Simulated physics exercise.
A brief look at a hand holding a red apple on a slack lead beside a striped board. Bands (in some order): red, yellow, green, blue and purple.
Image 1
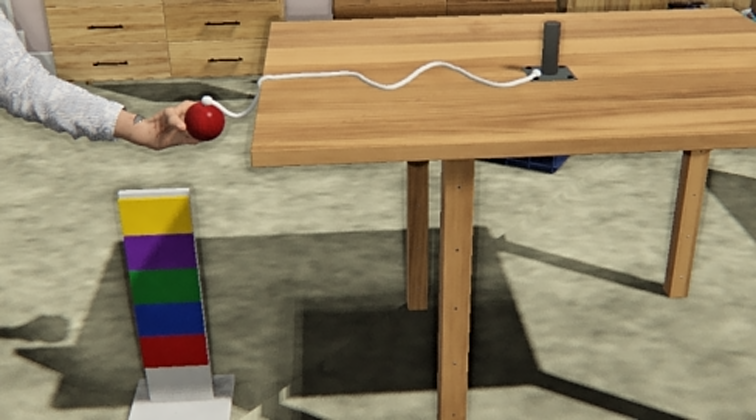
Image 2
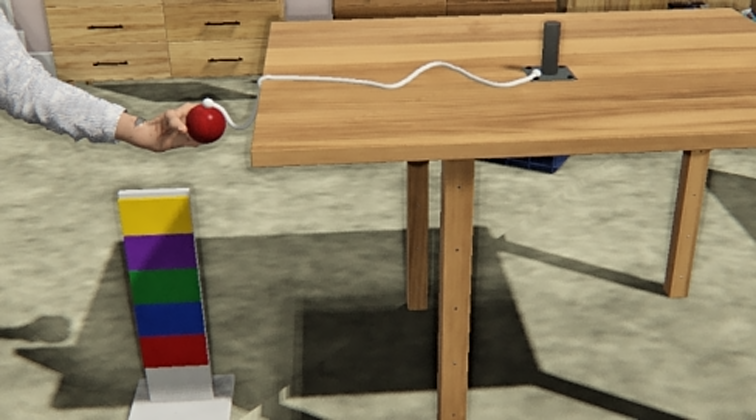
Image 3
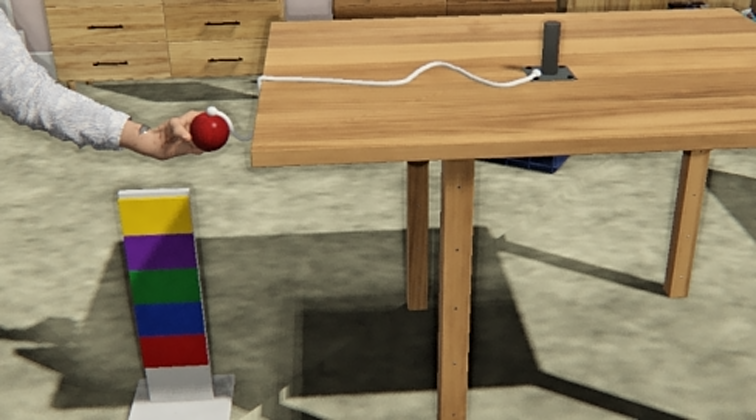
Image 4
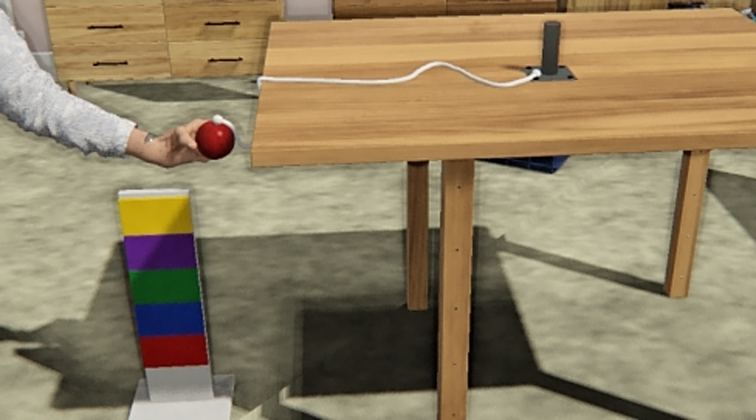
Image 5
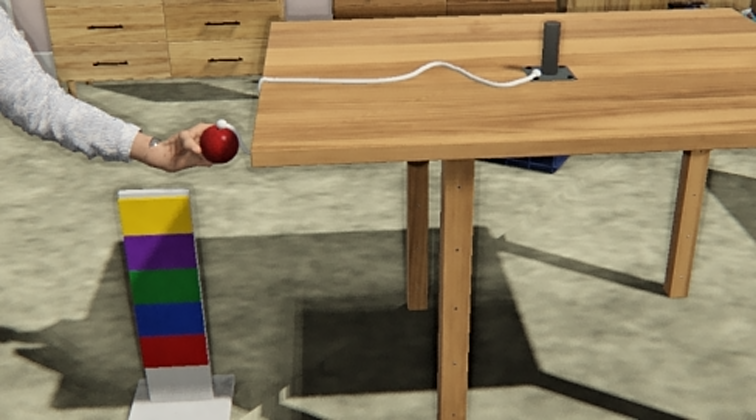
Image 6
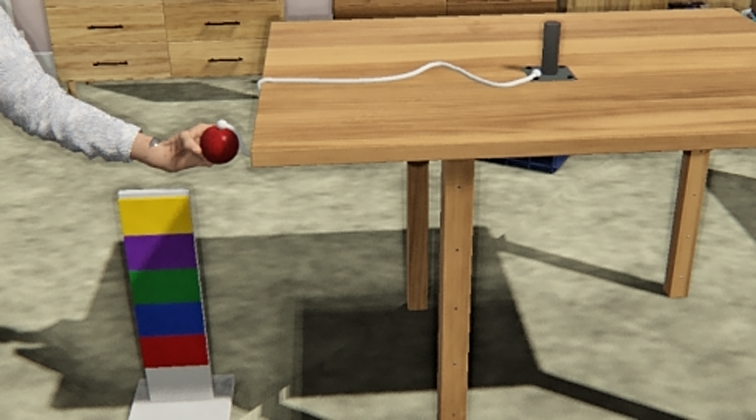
In a room with a pale mottled floor and wooden drawers behind, a fixed, slightly raised view faces a wooden table. A hand at left holds a red ball-like object with a white cord, above an upright board striped yellow, purple, green, blue and red, while the cord runs across the tabletop to a dark stand. The hand shifts slightly right and down, then stays nearly still.
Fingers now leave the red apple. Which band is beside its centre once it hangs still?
The green band.
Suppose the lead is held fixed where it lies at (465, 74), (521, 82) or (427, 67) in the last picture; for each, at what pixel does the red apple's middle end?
That would be (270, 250) for the first, (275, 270) for the second and (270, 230) for the third.
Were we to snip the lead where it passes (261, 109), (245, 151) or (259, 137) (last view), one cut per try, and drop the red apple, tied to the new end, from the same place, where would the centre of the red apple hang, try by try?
Roughly at (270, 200) for the first, (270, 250) for the second and (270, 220) for the third.
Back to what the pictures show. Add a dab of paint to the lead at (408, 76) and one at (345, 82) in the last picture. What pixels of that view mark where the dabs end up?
First one: (338, 80); second one: (272, 83).
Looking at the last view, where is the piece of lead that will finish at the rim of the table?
The point sits close to (332, 82).
Early on, apple near (260, 259); level with purple.
Midway, apple near (286, 279); level with green.
Finally, apple near (275, 284); level with green. Its centre hangs level with the green band.
